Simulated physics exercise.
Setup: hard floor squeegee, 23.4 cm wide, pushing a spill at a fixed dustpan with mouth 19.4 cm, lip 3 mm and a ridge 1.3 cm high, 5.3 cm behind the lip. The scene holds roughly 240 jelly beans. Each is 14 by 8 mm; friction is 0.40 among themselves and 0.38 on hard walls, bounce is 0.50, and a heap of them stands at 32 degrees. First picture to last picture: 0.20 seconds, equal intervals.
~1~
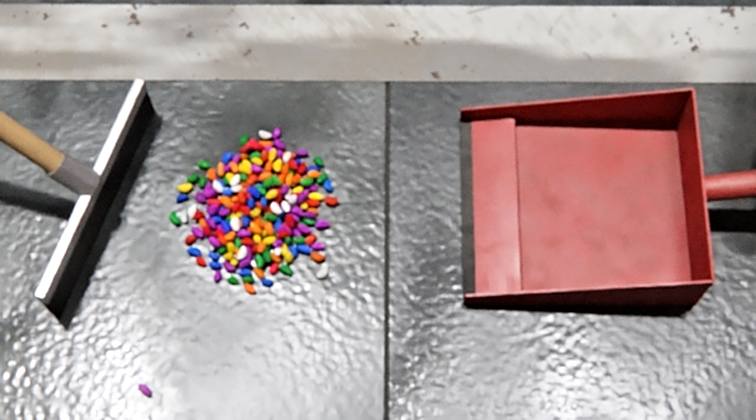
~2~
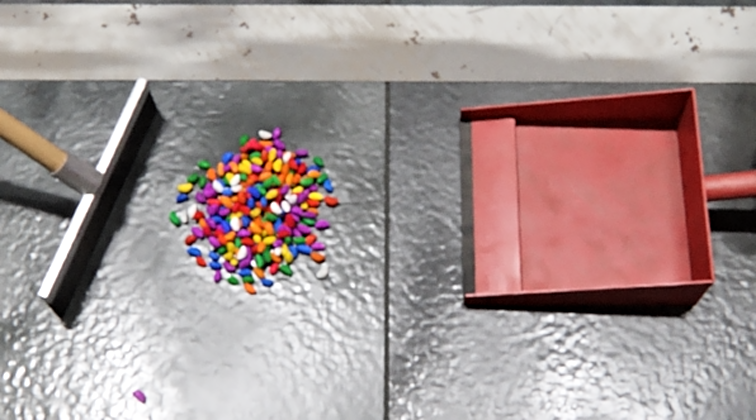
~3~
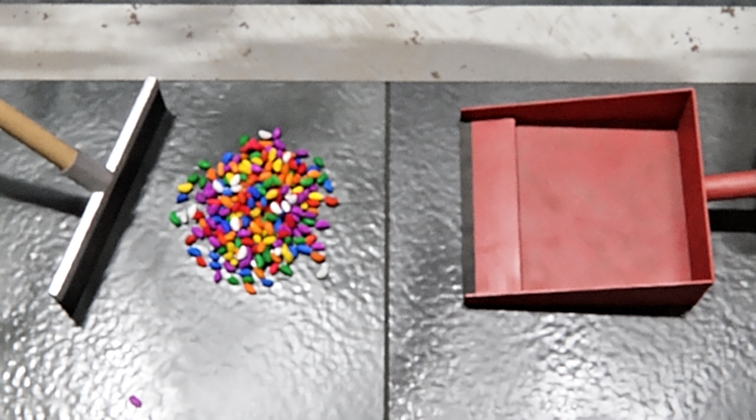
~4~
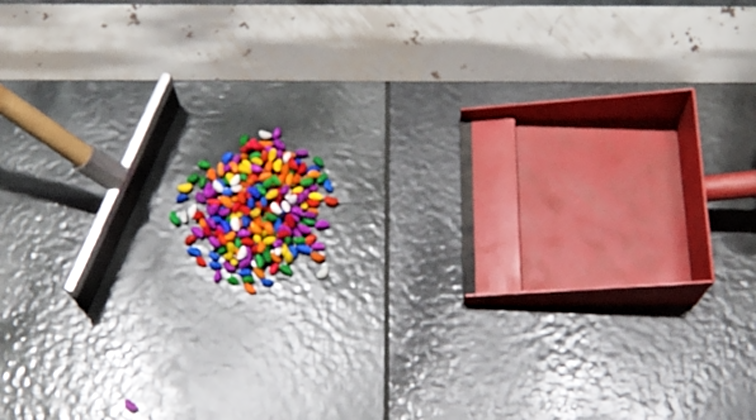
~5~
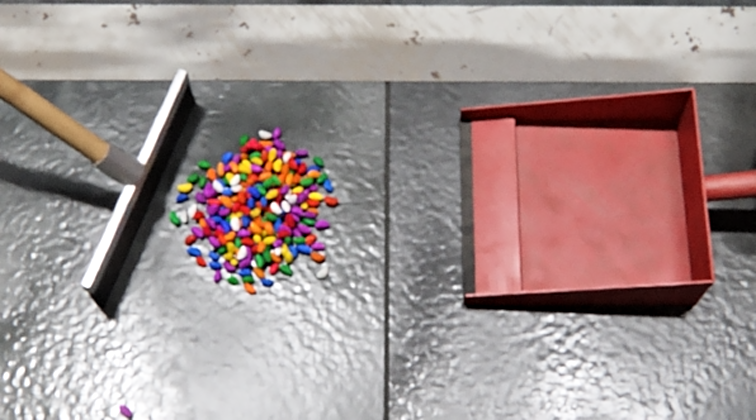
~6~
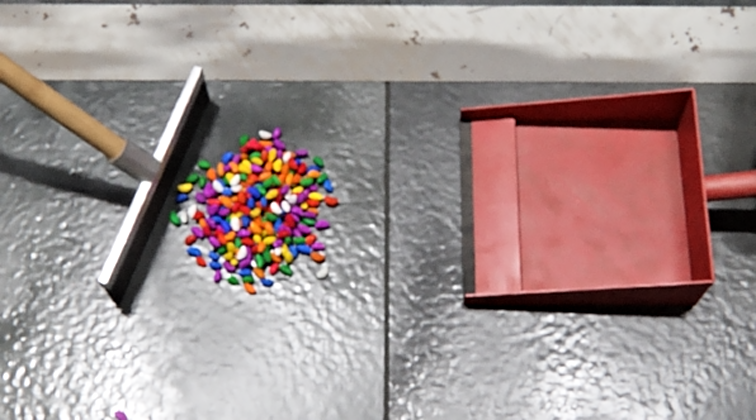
A wooden-handled squeegee slid a short way right across the dark floor toward a heap of colorful jelly beans, while one stray purple bean drifted down and left and the red dustpan stayed still.
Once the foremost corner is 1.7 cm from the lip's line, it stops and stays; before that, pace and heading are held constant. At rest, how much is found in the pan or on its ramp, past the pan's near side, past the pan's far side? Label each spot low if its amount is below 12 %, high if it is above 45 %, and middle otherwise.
Pan: Low, near side: Low, far side: Low.
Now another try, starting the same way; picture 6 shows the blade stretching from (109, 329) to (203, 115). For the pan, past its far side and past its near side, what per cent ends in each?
Pan 15, far 0, near 45.
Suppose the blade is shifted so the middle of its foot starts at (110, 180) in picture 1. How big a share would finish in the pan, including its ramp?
I'd estimate about 0 per cent.
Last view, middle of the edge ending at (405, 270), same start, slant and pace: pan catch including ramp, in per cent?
Close to 20 in a hundred.
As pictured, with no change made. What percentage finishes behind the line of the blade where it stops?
Roughly 20 percent of it.
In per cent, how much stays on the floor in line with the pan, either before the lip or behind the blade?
Share there: About 85 %.
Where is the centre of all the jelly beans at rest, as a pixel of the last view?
Near (418, 217).
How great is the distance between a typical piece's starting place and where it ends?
That distance is close to 16 cm.
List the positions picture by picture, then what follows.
Blade from (44, 297) to (141, 88), moved 0.0 cm, 0 of the pieces shifted so far; middle of the pieces at (256, 209); pan at (594, 210), in the first picture.
Blade from (47, 296) to (144, 87), moved 0.3 cm, 1 of the pieces shifted so far; middle of the pieces at (256, 209), in the second picture.
Blade from (57, 294) to (153, 85), moved 1.2 cm, 1 of the pieces shifted so far; middle of the pieces at (256, 209), in the third picture.
Blade from (73, 291) to (168, 82), moved 2.6 cm, 1 of the pieces shifted so far; middle of the pieces at (256, 209), in the fourth picture.
Blade from (90, 287) to (183, 79), moved 4.2 cm, 1 of the pieces shifted so far; middle of the pieces at (256, 209), in the fifth picture.
Blade from (106, 283) to (199, 76), moved 5.7 cm, 1 of the pieces shifted so far; middle of the pieces at (256, 209); pan at (594, 210), in the sixth picture.
Then, 0.31 s after the last picture, middle of the blade 18 cm from the lip; 0 % over the lip, far side 0 %, near side 0 %.
Then, 0.51 s after the last picture, middle of the blade 10 cm from the lip; 0 % over the lip, far side 5 %, near side 5 %.
Then, 0.83 s after the last picture, middle of the blade 5 cm from the lip; 0 % over the lip, far side 5 %, near side 5 %.
In the end, pan 5 %, near side 10 %, far side 5 %, in front of the lip or behind the blade 85 %.
